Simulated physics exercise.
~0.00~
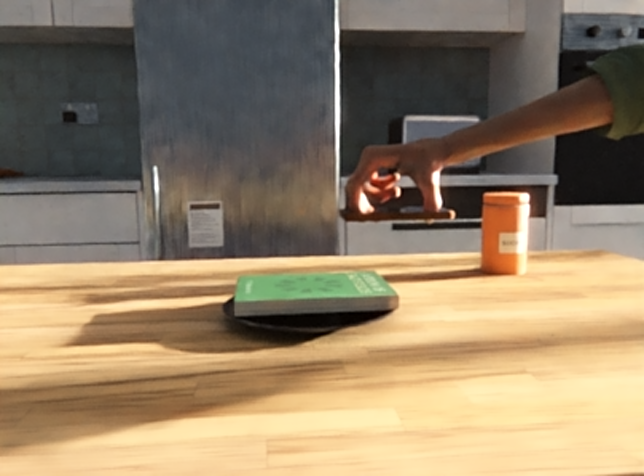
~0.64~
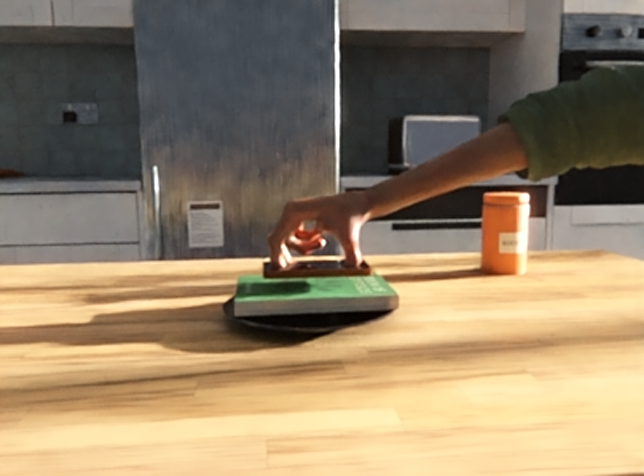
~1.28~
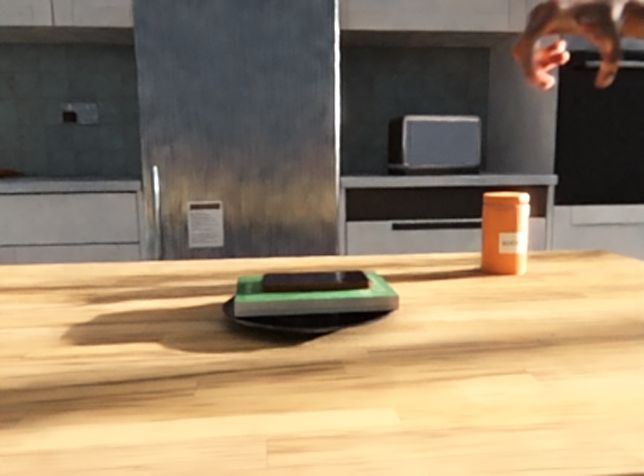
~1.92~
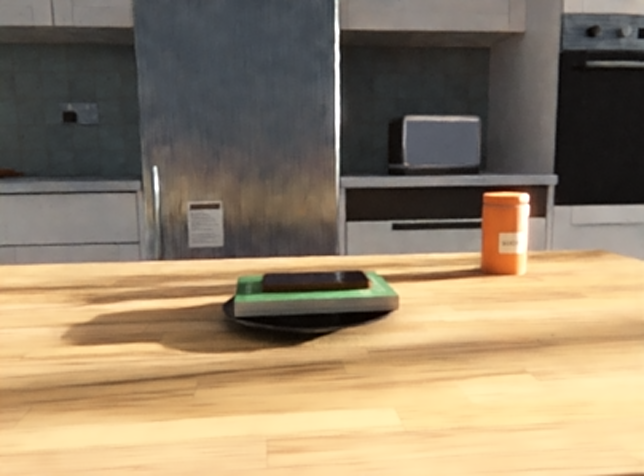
A hand sets a brown phone on the green book and withdraws, leaving the pile steady.
